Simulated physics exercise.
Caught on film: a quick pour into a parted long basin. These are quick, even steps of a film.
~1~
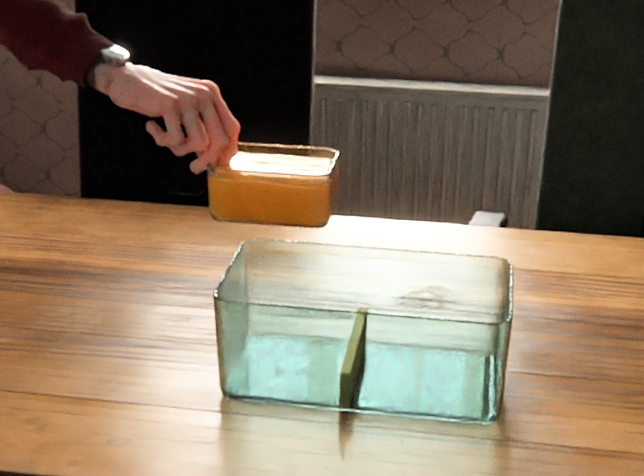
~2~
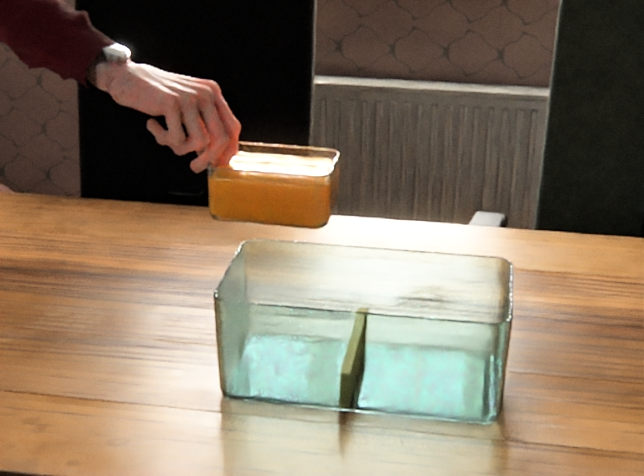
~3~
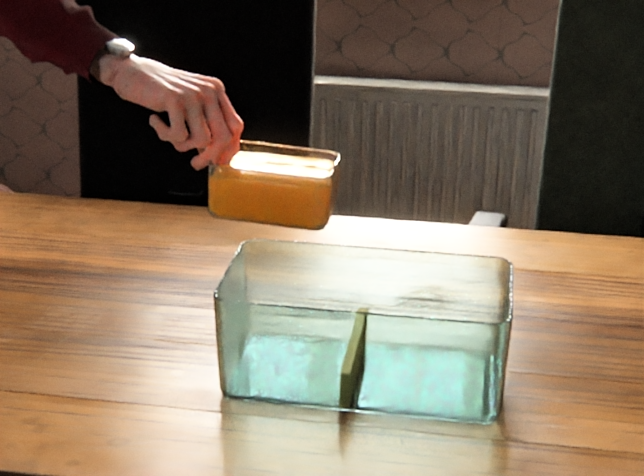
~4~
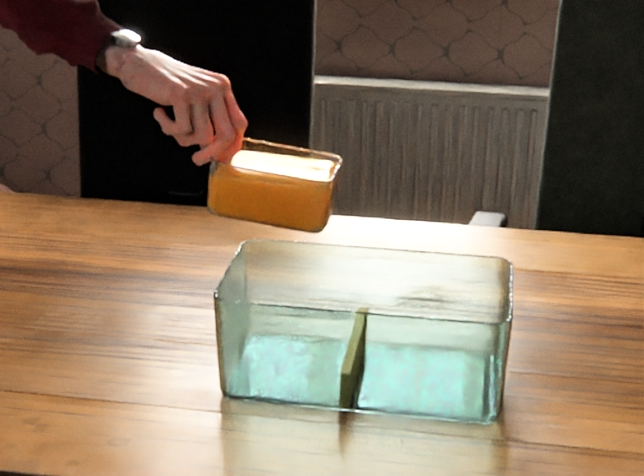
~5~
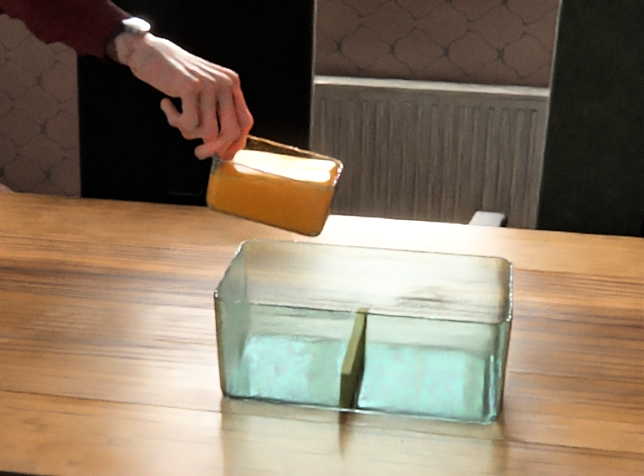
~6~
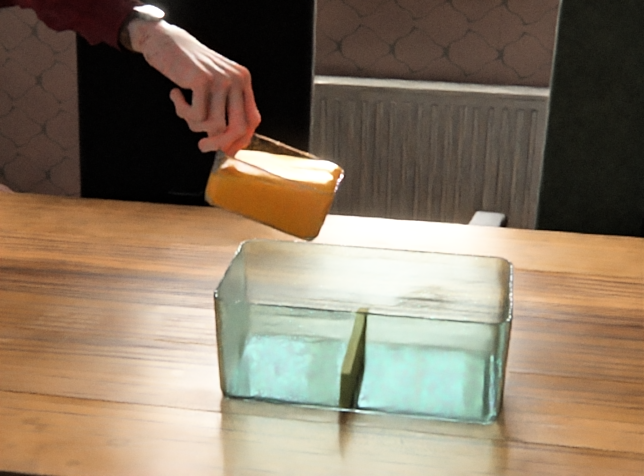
The clip opens with a hand holding a small glass container of orange liquid, nearly level, above a larger clear basin split by a divider on a wooden table. The hand gradually tilts the container down to the right, slowly then more noticeably, while the basin stays still.
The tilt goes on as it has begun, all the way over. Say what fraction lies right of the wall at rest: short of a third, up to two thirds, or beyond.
In the end more than two thirds is right of the wall.
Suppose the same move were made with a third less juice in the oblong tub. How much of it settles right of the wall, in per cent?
Close to 65 per cent.
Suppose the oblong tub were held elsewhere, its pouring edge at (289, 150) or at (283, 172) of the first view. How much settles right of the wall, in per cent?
First some 35, then 10 per cent.
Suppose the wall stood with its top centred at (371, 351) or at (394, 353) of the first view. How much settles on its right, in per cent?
In turn 65 and 40 in a hundred.
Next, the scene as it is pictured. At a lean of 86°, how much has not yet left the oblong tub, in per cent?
Some 25 per cent.
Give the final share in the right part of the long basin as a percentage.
Some 75 per cent.
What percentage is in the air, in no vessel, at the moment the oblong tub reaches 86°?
Some 35 per cent.
A moment on, the oblong tub is tipped on its side and 23 per cent is still to pour, 1 is left of the wall and 42 right of it.
Next, the oblong tub is tipped right over and 2 per cent is still to pour, 18 is left of the wall and 76 right of it.
Then the oblong tub is tipped right over and 0 per cent is still to pour, 23 is left of the wall and 76 right of it.
Later the oblong tub is tipped right over and 0 per cent is still to pour, 23 is left of the wall and 76 right of it.
In the end 23 per cent lies left of the wall, 76 right of it and 1 outside.
